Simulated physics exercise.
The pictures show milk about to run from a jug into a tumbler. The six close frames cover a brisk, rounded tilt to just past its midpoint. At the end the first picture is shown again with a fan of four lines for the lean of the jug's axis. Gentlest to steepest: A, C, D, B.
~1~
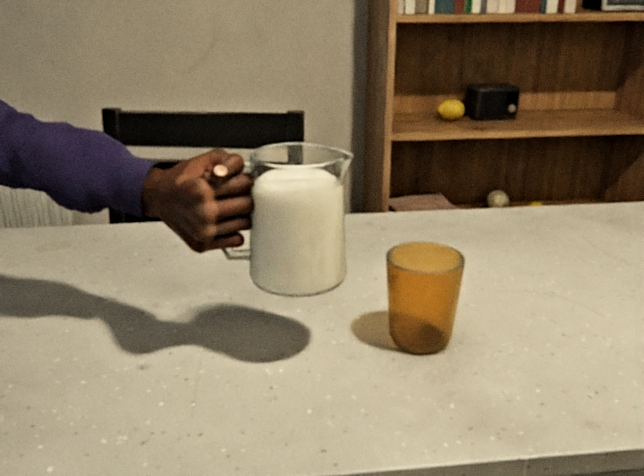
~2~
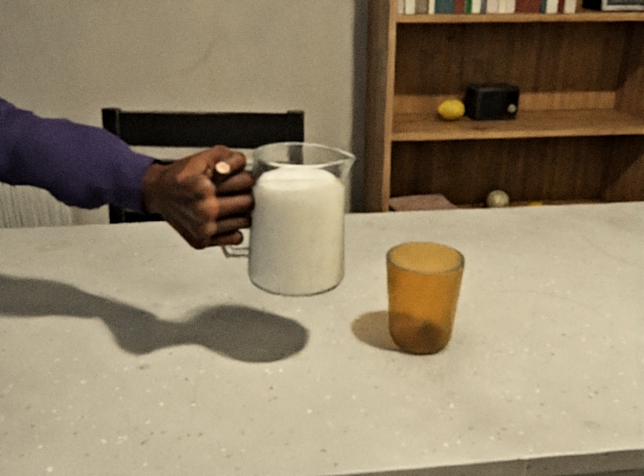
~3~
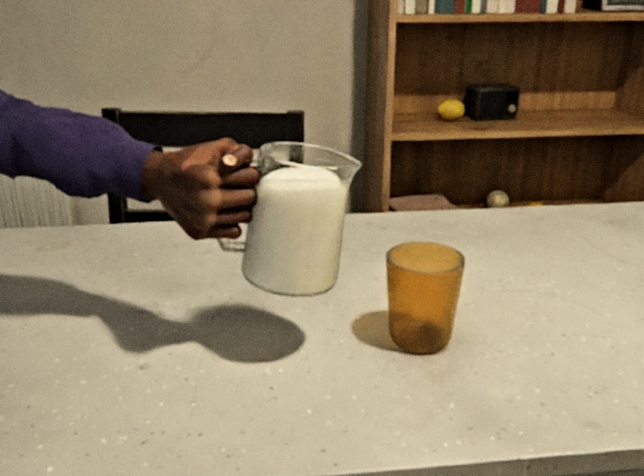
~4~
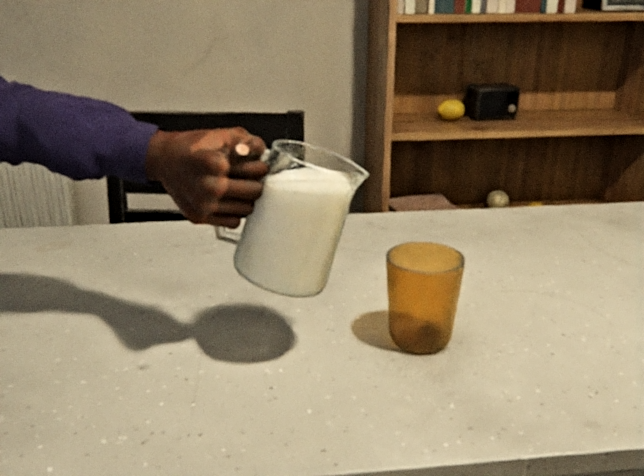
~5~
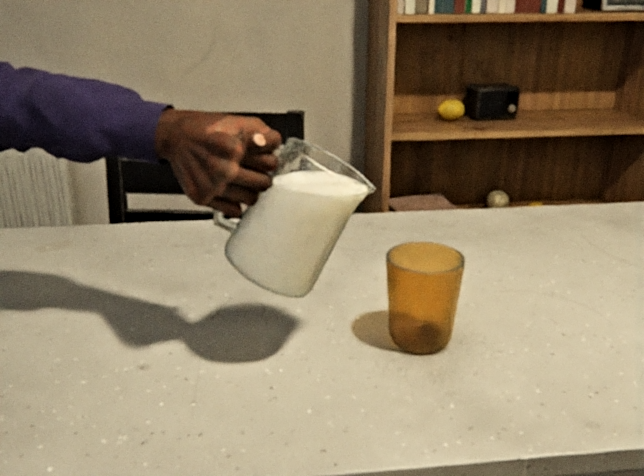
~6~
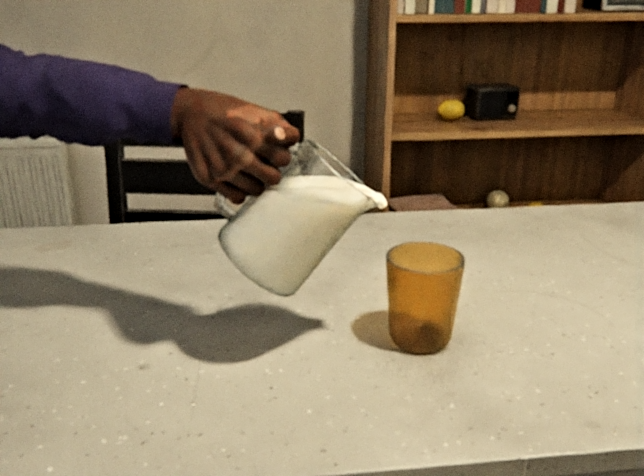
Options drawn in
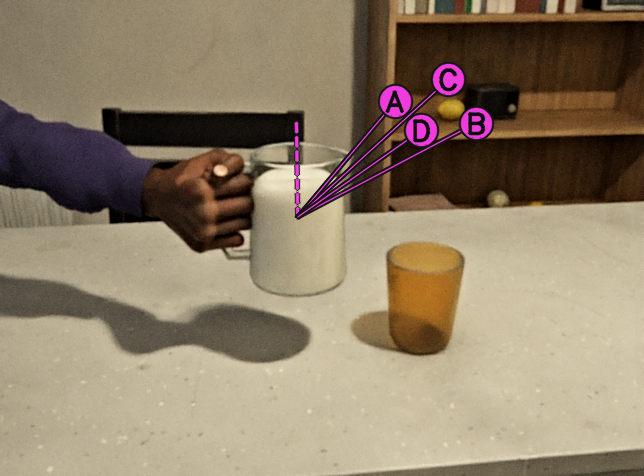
In the video, a hand in a purple sleeve holds a glass jug of milk above a pale table beside an amber tumbler, then steadily tilts it rightward until the milk reaches the lip and just begins to pass over it.
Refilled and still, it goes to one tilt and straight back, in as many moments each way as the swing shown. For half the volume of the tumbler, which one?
Go for B.
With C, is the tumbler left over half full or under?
Under.
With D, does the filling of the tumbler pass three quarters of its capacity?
No.
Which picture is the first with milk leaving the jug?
Picture 6.
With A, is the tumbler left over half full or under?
Under half.
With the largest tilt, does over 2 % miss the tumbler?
No.
In magenta, A at (384, 114); B at (460, 130); C at (436, 90); D at (407, 140).
With A, the tumbler ends with about 10 % of what it can hold.
With B, the tumbler ends with about 51 % of what it can hold.
With C, the tumbler ends with about 20 % of what it can hold.
With D, the tumbler ends with about 33 % of what it can hold.
